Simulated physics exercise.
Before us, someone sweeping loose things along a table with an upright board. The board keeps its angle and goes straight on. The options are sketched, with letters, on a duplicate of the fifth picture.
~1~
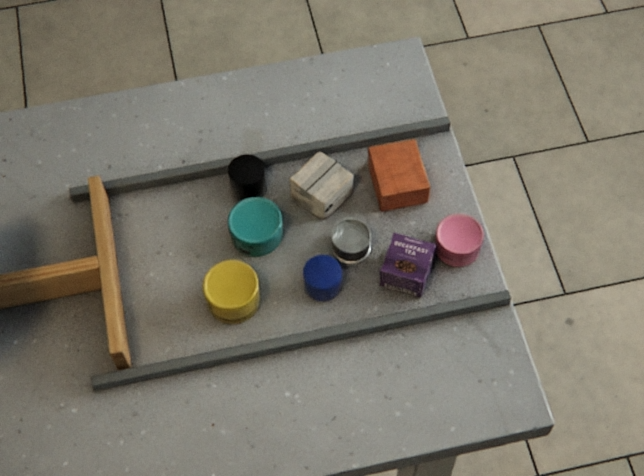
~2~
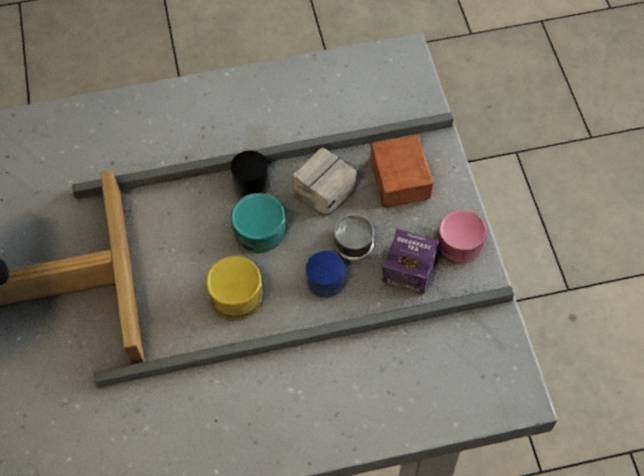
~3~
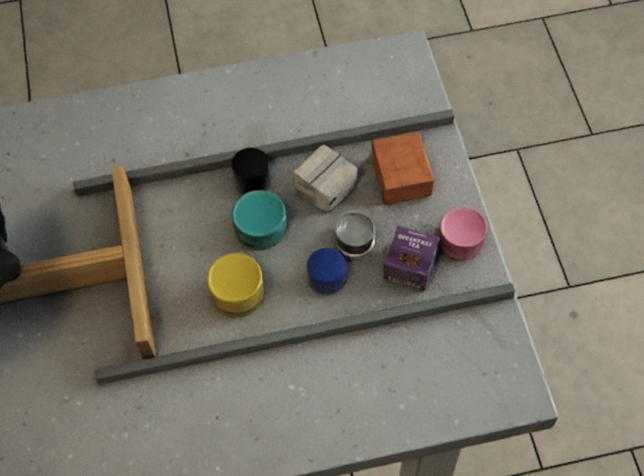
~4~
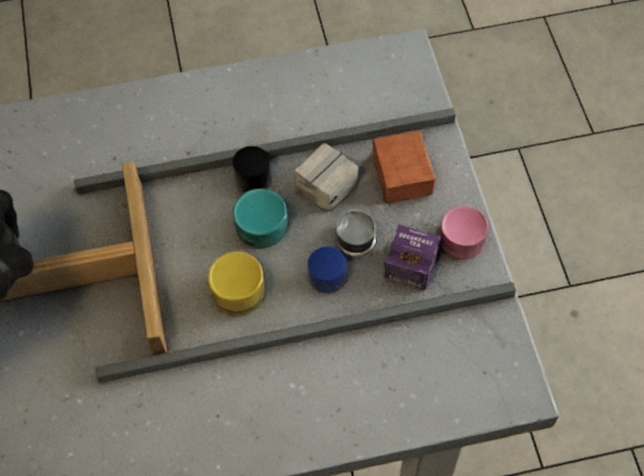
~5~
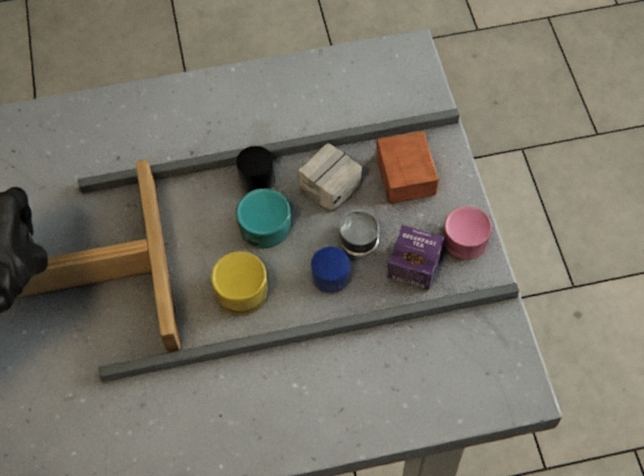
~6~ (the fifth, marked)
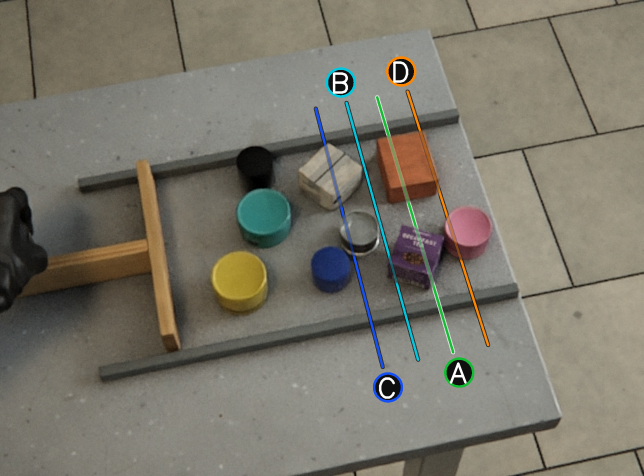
A wooden board slides slowly right between two rails toward jars and boxes, touching none.
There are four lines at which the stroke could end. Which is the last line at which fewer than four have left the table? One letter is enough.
Stop at A.
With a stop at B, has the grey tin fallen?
No.
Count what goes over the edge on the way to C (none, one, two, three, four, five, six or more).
The count is none.
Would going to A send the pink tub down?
By then, yes.
On the marked copy, A at (412, 216); B at (380, 222); C at (347, 228); D at (445, 209).
Following A. Soon after the start, board (247, 225); black pot (260, 170); blue pot (337, 269).
Later, board (340, 207); pink tub (478, 224); orange block (434, 169).
In the end, board (409, 194); orange block over the edge; pink tub over the edge; two fallen.
As for the rest, B is within the limit but short; C is within the limit but short; D drops five.
